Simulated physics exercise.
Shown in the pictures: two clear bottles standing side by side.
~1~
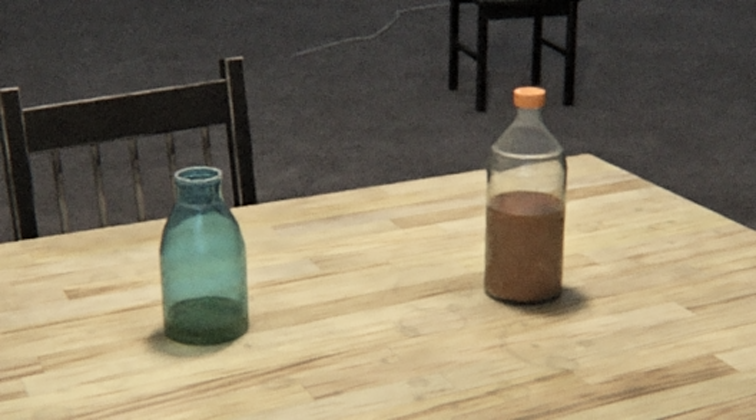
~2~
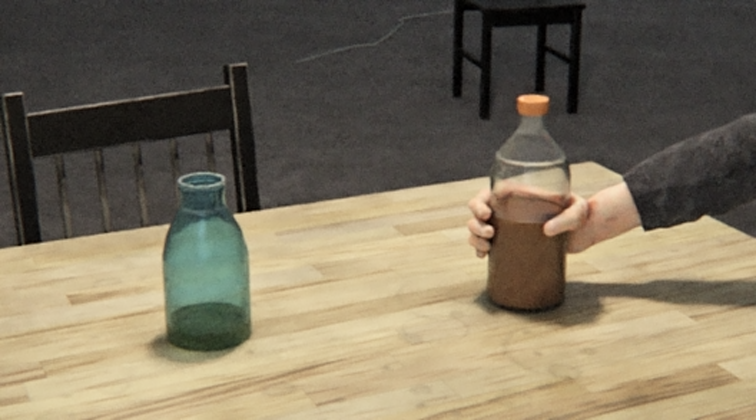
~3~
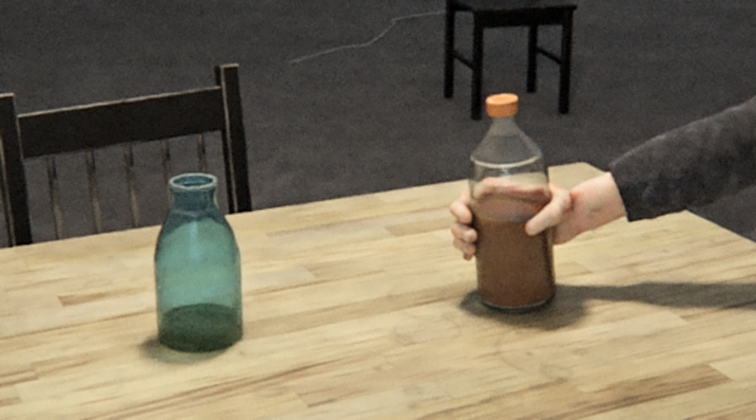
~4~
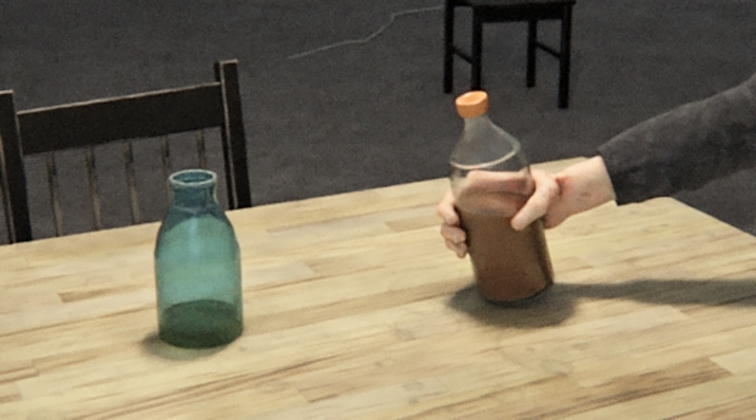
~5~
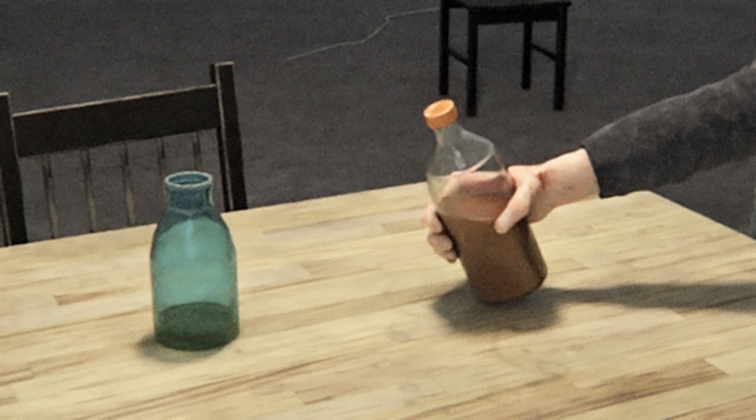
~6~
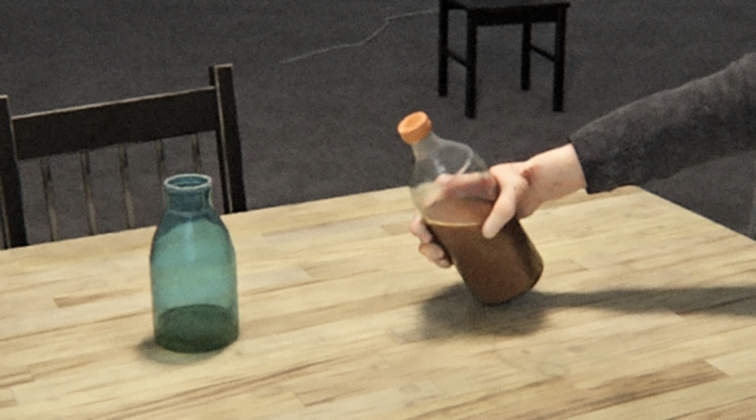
A hand in a dark sleeve reaches in from the right, grips a clear, orange-capped bottle about half full of brown contents, and tilts it steadily leftward above a pale wooden table. An open teal bottle, nearly empty, stands still on the left, with dark chairs and a grey floor behind. The slightly elevated view looks down across the tabletop, shifting only faintly.
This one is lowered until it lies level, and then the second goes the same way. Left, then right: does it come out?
The left bottle stays dry; the right bottle stays dry.
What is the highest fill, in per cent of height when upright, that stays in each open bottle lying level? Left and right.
First: 16 percent; second: 28 percent.
Shortly, the right bottle is nearly down; right bottle, no leak.
Then, the right bottle lies flat; right bottle, no leak.
At the finish, both lie flat; right bottle, no leak; left bottle, no leak.
